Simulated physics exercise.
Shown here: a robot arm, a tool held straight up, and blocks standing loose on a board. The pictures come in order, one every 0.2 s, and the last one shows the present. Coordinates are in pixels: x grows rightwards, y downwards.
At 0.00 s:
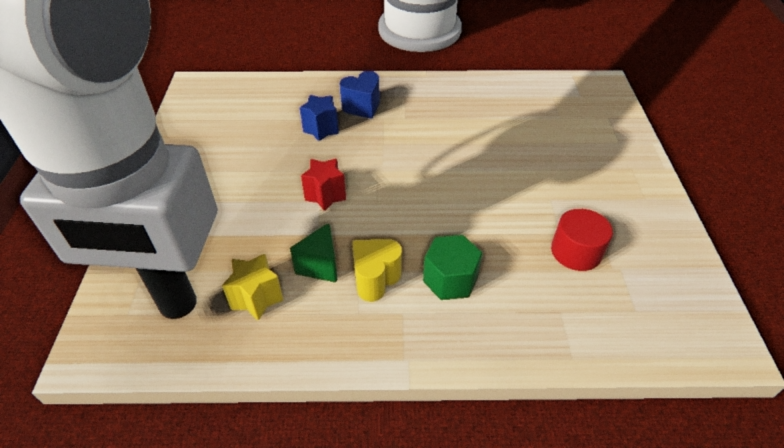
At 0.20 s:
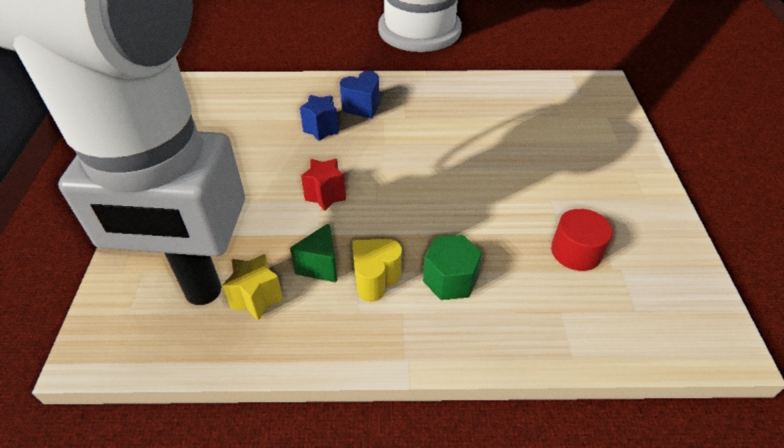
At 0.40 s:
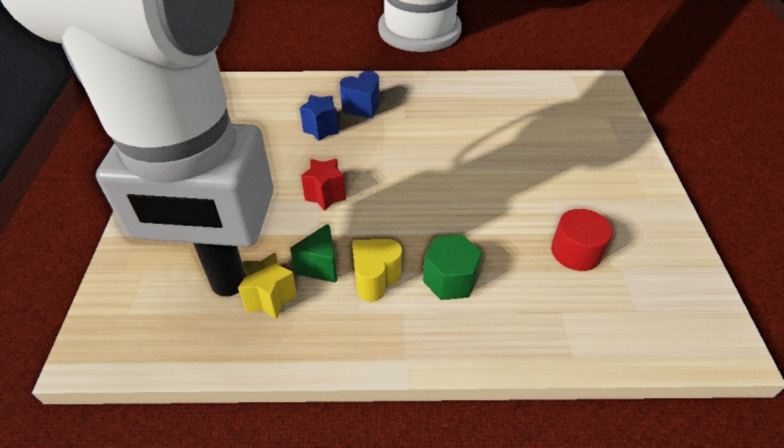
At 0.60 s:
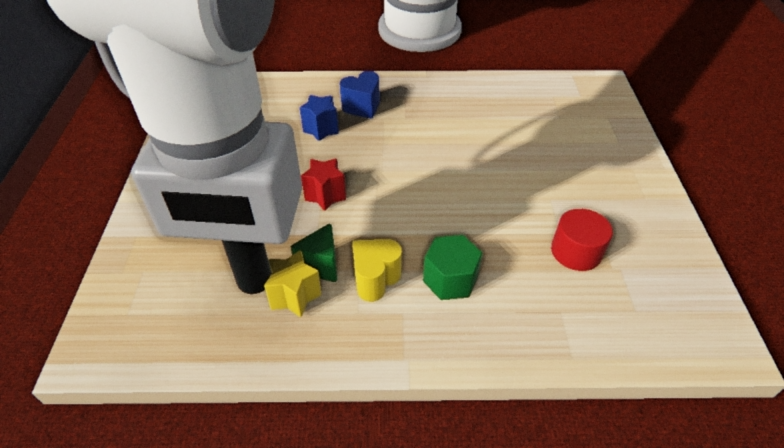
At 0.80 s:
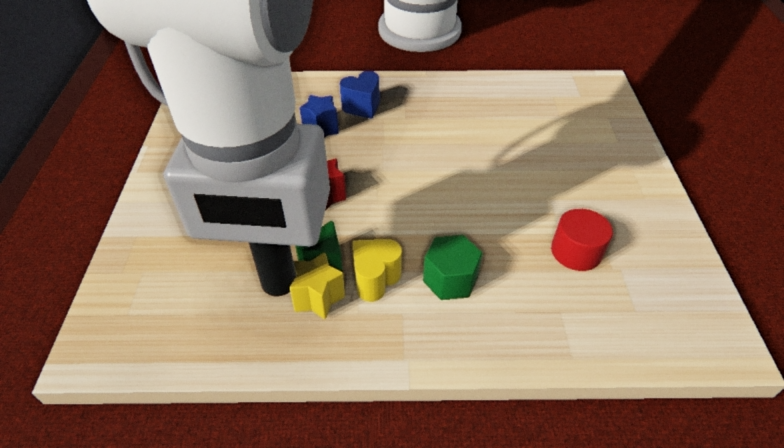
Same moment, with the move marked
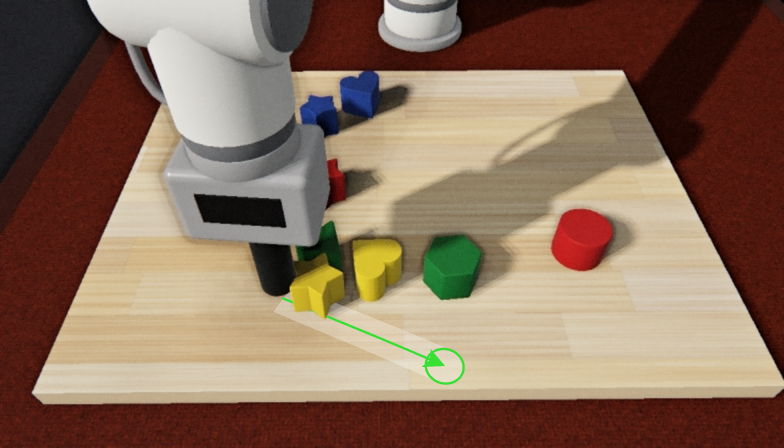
A white and grey robot arm with a black upright tool moves steadily right from the left side of a pale wooden board, seen from above at a fixed angle. Blue, red, yellow and green blocks sit left and centre, with a red cylinder at right. The tool meets the yellow star and pushes it right, near the green triangular block, which shifts slightly.
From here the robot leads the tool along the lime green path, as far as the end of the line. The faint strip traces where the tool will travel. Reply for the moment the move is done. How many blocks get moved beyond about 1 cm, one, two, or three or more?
I'd say two blocks get shifted by more than about 1 cm.
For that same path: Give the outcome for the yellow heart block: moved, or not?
It does get moved.
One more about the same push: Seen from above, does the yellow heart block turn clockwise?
That would be a no.
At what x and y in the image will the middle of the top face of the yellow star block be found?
Roughly at (414, 293).
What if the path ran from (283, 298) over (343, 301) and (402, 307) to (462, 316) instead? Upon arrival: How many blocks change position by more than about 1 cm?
Count: Three or more.
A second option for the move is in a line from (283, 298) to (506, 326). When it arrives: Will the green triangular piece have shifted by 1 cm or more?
No, I don't think so.
Drawn move, in a line from (283, 298) to (445, 366).
The first path, step by step. One third of the way, tool at (332, 304); yellow star block at (368, 287), turned 15° anticlockwise; yellow heart block at (388, 255), turned 35° anticlockwise.
Two thirds of the way, tool at (389, 327); yellow star block at (407, 290), turned 60° anticlockwise; yellow heart block at (397, 253), turned 50° anticlockwise.
At the end, tool at (447, 351); yellow star block at (414, 293), turned 75° anticlockwise; green triangular piece still; yellow heart block at (397, 253), turned 50° anticlockwise.
